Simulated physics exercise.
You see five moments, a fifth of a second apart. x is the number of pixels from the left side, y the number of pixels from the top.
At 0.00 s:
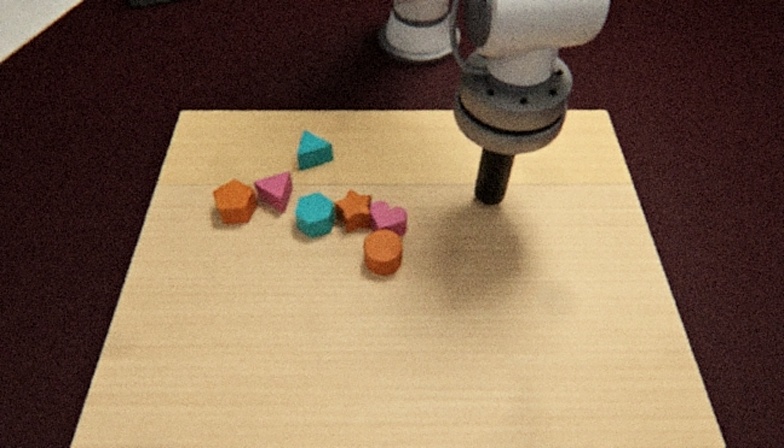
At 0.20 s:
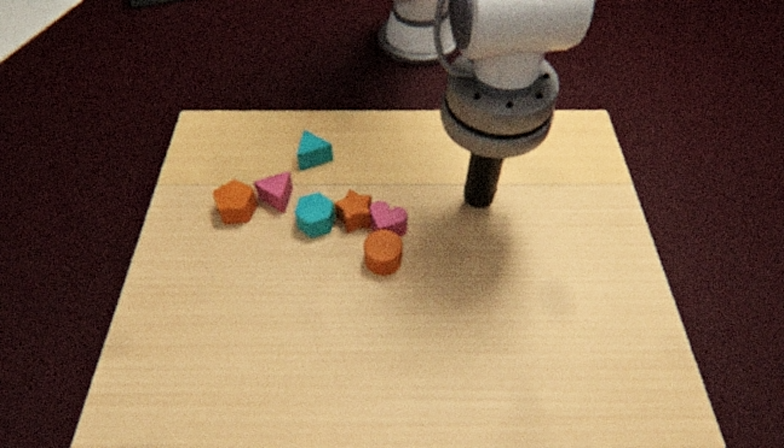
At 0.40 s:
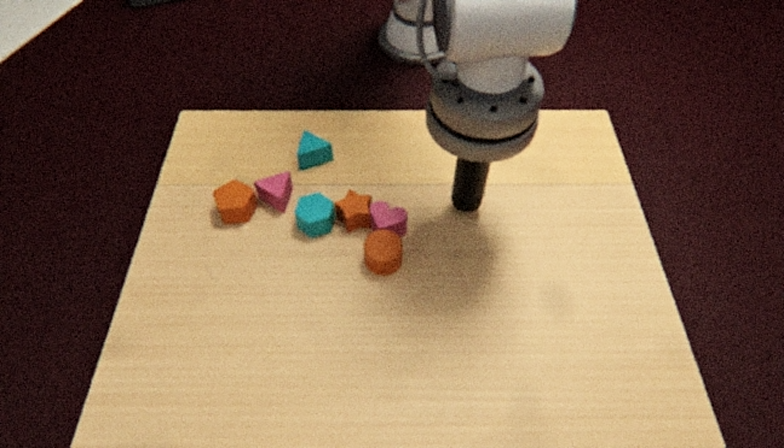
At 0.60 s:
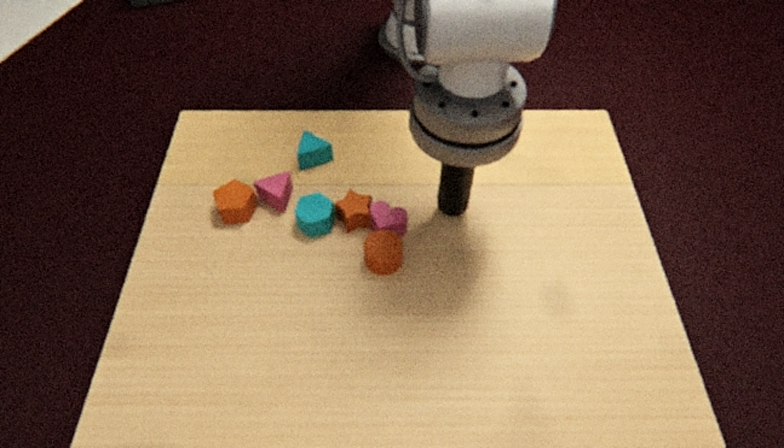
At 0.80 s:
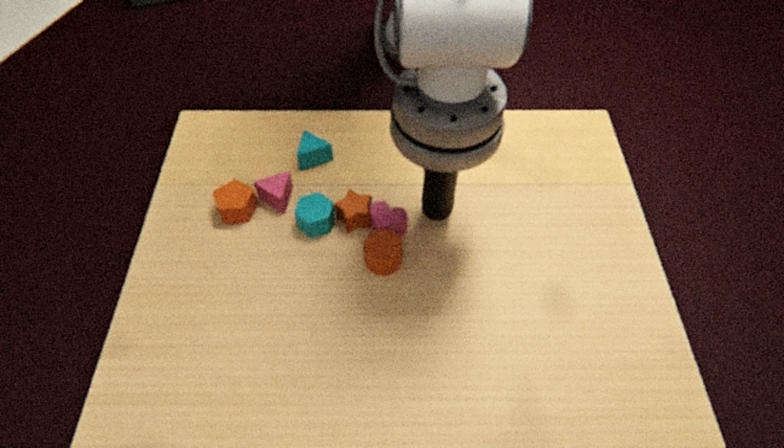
Robot arm with a dark bar moving slowly left over a wooden board, while orange, pink and turquoise blocks stay still.
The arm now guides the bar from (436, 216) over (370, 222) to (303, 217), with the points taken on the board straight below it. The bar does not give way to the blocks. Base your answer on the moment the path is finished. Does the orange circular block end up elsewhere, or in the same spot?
By the last moment of the path, the orange circular block has shifted.
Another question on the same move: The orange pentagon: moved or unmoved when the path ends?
The block you're asking about gets moved.
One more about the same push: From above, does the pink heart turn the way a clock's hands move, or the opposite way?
Prediction: Counterclockwise.
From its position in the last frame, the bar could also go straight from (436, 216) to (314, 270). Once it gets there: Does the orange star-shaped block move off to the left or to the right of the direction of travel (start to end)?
It goes toward the right-hand side.
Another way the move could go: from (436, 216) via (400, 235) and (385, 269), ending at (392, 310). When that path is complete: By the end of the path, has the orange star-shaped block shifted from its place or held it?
It does get moved.
What follows on the original path. One third of the way, bar (392, 215); turquoise six-sided block (308, 206); orange star-shaped block (342, 203), turned 35° clockwise; orange circular block (382, 248); pink heart (365, 222), turned 15° clockwise.
Two thirds of the way, bar (345, 214); turquoise six-sided block (278, 204), turned 20° clockwise; orange star-shaped block (310, 209), turned 50° clockwise; orange circular block (381, 252); pink heart (347, 230), turned 25° anticlockwise.
At the end, bar (301, 210); orange pentagon (216, 192), turned 25° clockwise; turquoise six-sided block (241, 211), turned 60° clockwise; orange star-shaped block (276, 219), turned 25° clockwise; orange circular block (381, 252); pink heart (347, 230), turned 25° anticlockwise.
